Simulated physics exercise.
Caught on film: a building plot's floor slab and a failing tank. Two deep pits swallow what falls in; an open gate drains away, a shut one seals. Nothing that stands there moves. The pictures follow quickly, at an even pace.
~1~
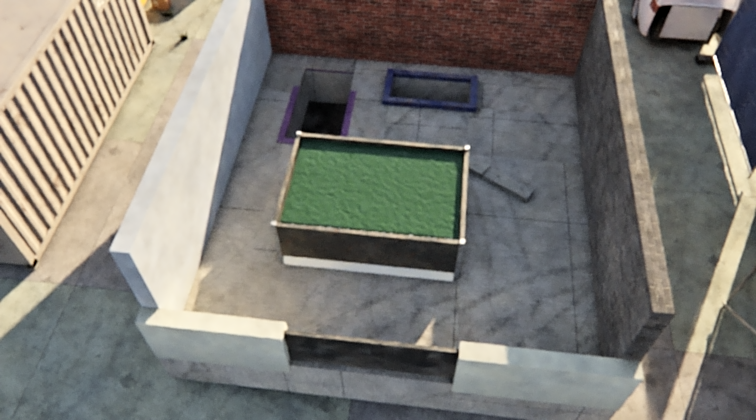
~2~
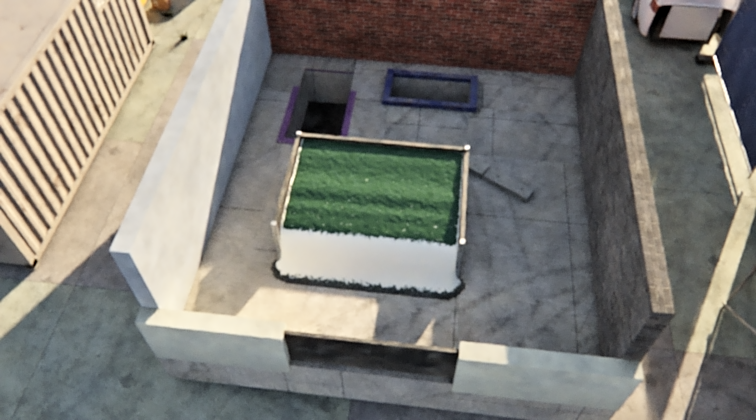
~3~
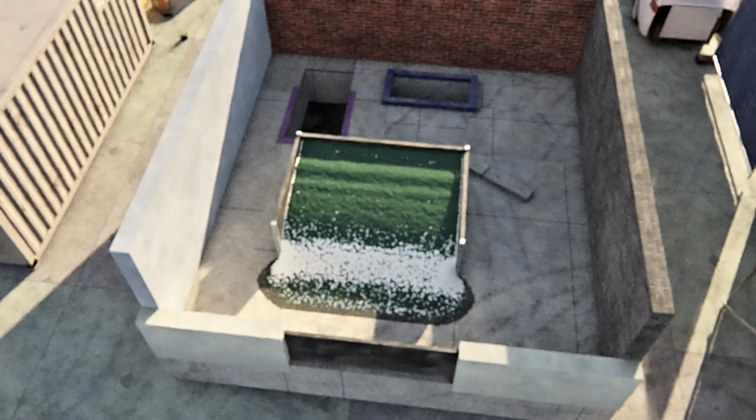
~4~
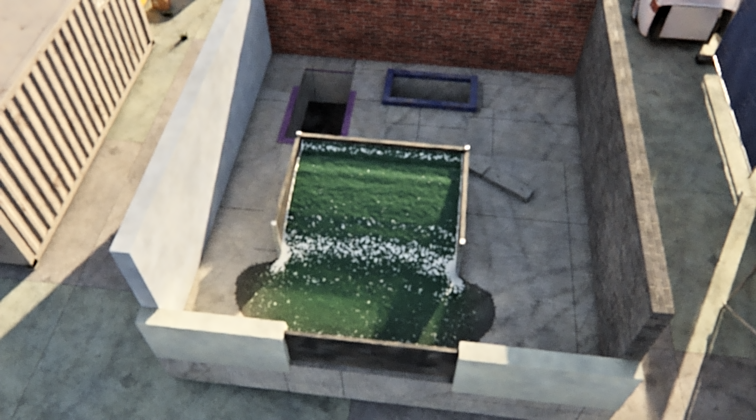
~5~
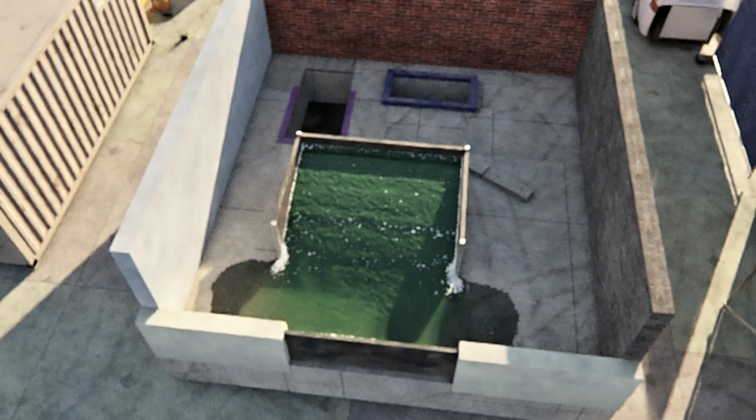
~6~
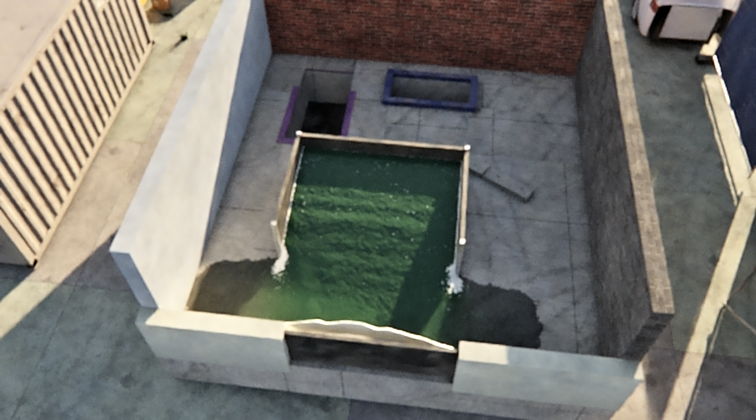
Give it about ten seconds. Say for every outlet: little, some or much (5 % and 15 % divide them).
One by one: The gate takes not even 5 %; the purple pit takes above 15 %; the blue pit takes not even 5 %.
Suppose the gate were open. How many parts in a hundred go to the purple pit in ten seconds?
Per cent: Purple 8.
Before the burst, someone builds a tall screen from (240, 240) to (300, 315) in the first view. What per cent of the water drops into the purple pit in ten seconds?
Per cent: Purple 20.
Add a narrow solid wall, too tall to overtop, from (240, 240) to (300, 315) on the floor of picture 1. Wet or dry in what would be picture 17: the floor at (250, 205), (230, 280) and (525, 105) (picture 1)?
In turn: Flooded, awash, clear.
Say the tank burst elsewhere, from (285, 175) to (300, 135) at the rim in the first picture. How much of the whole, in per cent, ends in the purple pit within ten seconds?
Parts in a hundred: Purple 35.
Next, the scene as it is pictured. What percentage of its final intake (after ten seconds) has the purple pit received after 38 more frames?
Close to 50 %.
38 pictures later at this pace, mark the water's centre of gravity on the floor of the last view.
At about (409, 221).
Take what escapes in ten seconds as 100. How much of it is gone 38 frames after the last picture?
Near 50 in a hundred.
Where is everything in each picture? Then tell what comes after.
The first frame shows still water in the water tank at (375, 188).
In the second frame, water pours out at (368, 254) and has run to (459, 282).
In the third frame, the front is at (264, 283), out from the gap at (368, 256).
In the fourth frame, the front is at (488, 314), out from the gap at (368, 258).
In the fifth frame, the front is at a hidden place, out from the gap at (368, 258).
In the sixth frame, the front is at a hidden place, out from the gap at (368, 259).
A moment on, water covers 25 % of the floor; the gate 0 %, the purple pit 0 %, the blue pit 0 %.
Next, water covers 45 % of the floor; the gate 0 %, the purple pit 0 %, the blue pit 0 %.
Then, water covers 75 % of the floor; the gate 0 %, the purple pit 5 %, the blue pit 0 %.
Later, water covers 95 % of the floor; the gate 0 %, the purple pit 15 %, the blue pit 0 %.
In the end, water covers 95 % of the floor; the gate 0 %, the purple pit 28 %, the blue pit 1 %.
